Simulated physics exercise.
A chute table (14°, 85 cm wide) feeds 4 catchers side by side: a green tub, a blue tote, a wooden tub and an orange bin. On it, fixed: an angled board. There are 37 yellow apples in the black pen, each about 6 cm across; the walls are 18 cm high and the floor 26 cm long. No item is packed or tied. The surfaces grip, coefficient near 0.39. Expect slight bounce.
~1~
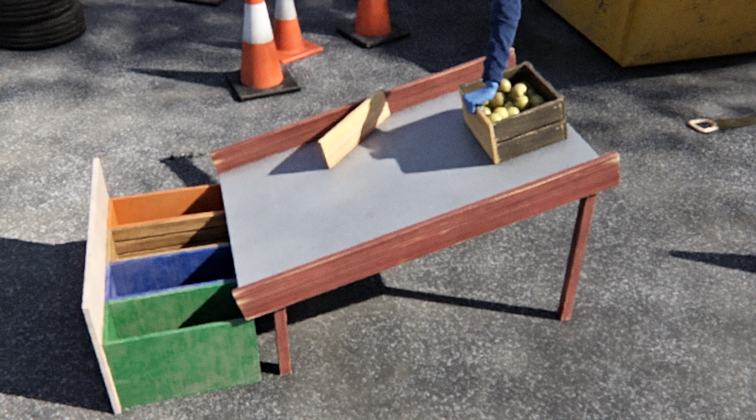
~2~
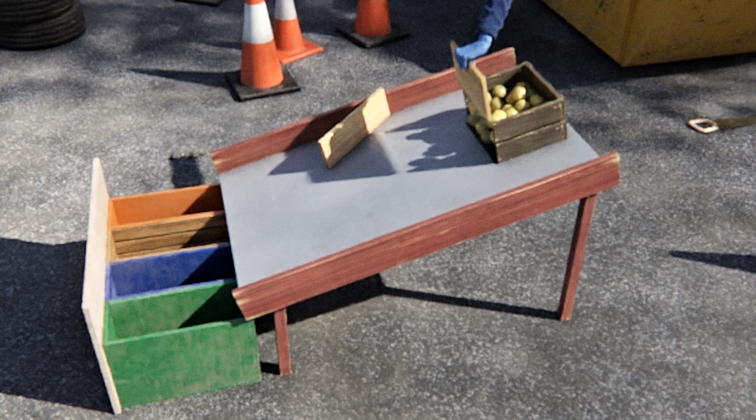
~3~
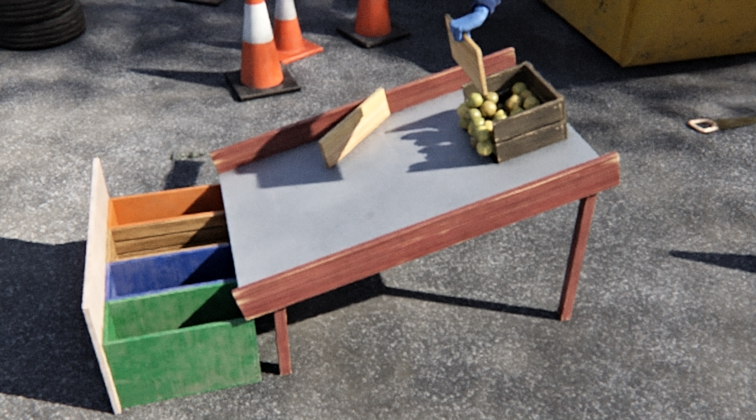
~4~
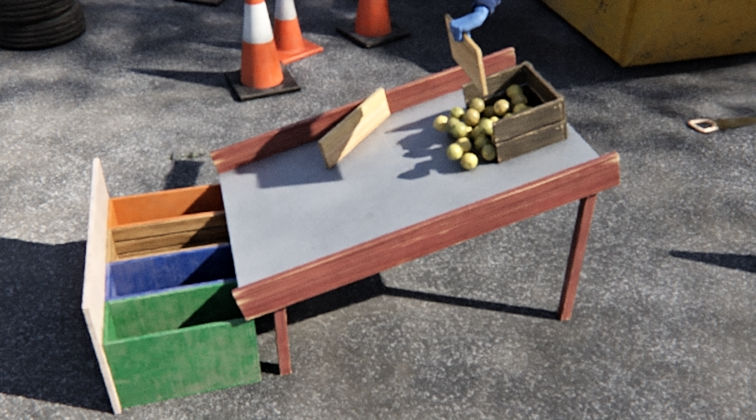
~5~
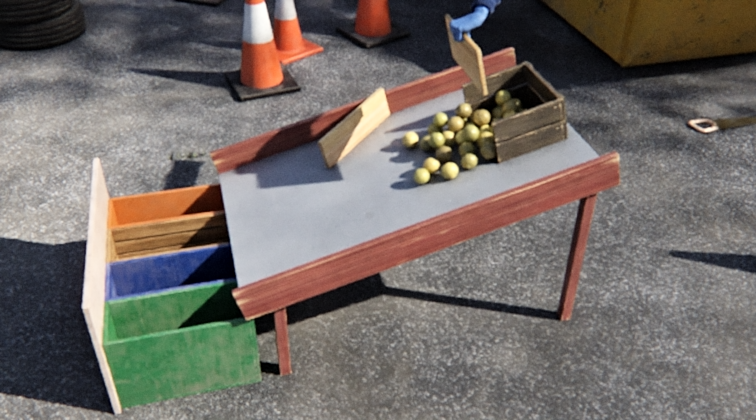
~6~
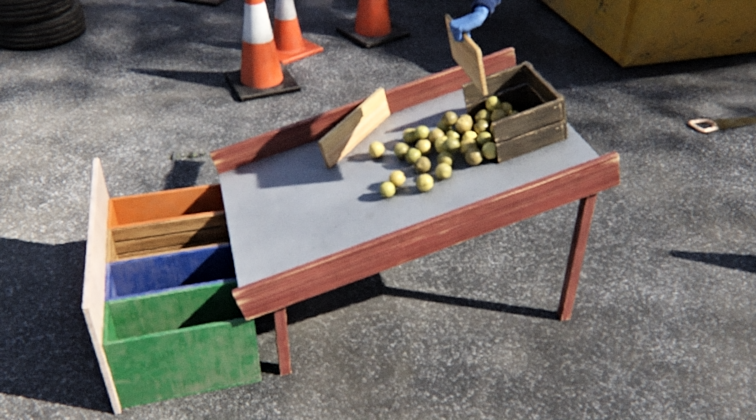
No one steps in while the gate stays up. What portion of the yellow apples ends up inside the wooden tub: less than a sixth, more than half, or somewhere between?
Somewhere between a sixth and a half.
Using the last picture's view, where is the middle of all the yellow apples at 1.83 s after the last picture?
The middle lies close to (148, 323).
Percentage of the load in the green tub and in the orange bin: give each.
About 10 and 0 per cent.
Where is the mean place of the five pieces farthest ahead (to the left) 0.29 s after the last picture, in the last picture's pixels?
Centre approx. at (316, 202) px.
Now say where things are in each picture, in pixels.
In the first picture (places track the rim corner closest to us here), black pen (492, 123); wooden tub (110, 261); all still inside.
In the second picture, black pen (492, 123).
In the third picture, black pen (492, 123); 5 out, the lowest apple at (478, 141).
In the fourth picture, black pen (492, 123); 12 out, the lowest apple at (469, 161).
In the fifth picture, black pen (492, 123); 19 out, the lowest apple at (421, 176).
In the sixth picture, black pen (492, 123); wooden tub (110, 261); 23 out, the lowest apple at (387, 190).
Then, 0.29 s after the last picture, 4 still in the black pen and 33 on the slope.
Then, 0.66 s after the last picture, 2 in the blue tote, 29 on the slope and 6 in the air.
Then, 1.17 s after the last picture, 2 in the green tub, 13 in the blue tote, 7 in the wooden tub, 8 on the slope and 7 in the air.
When it is over (1.83 s after the last picture), 4 in the green tub, 23 in the blue tote and 10 in the wooden tub. Asked share, 10 of 37, 27 per cent.
